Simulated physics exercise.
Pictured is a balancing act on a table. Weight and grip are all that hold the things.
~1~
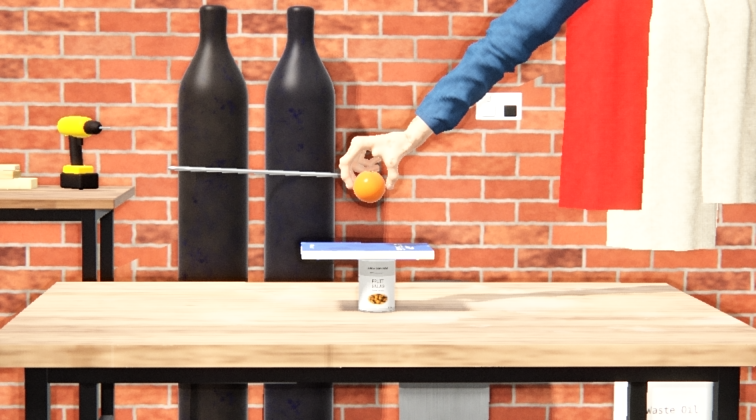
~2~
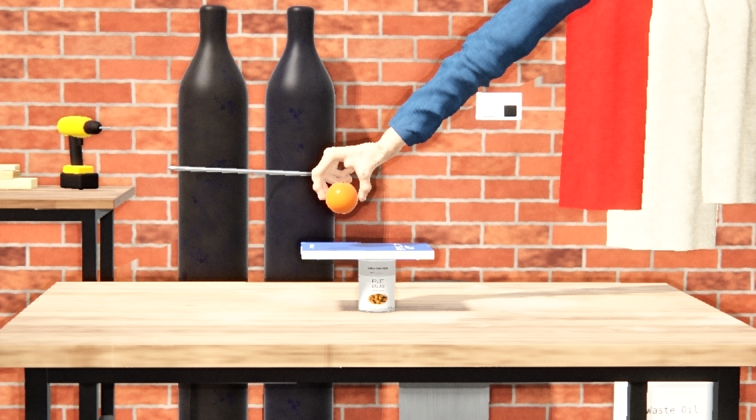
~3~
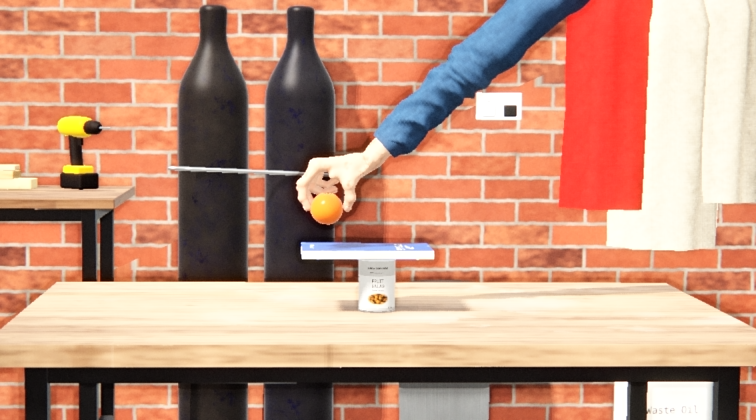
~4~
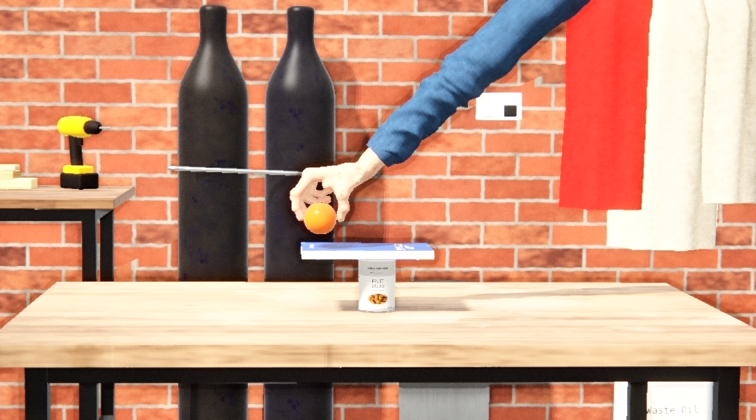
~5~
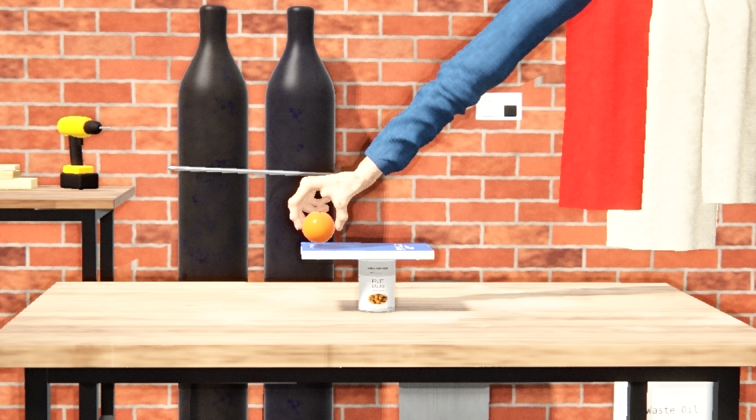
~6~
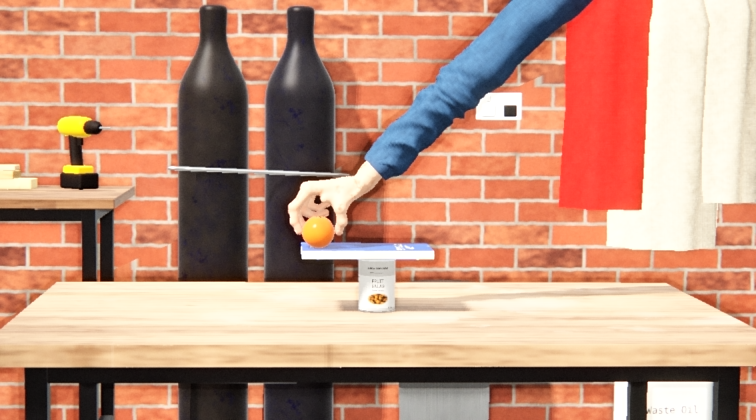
To begin with, a hand in a blue sleeve holds a small orange tomato above a flat blue-and-white object balanced on a white tin on a wooden table. The hand moves left while lowering the tomato, then brings it down to the left end of the flat object, keeping its fingers around it.
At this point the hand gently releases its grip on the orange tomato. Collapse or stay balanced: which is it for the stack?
Collapse.
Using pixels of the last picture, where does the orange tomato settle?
Roughly pixel (244, 298) in the last picture.
Then, 0.50 s past the last view, orange tomato now fallen; blue book rocked 46° from its first pose.
Then, 0.60 s past the last view, blue book rocked 49° from its first pose.
Then, 0.70 s past the last view, blue book rocked 41° from its first pose.
Then, 1.00 s past the last view, blue book now fallen.
Finally, fallen, blue book and orange tomato; white tin still in place. Final places as the last picture's camera would see them, orange tomato near (245, 298). The stack loses its balance.
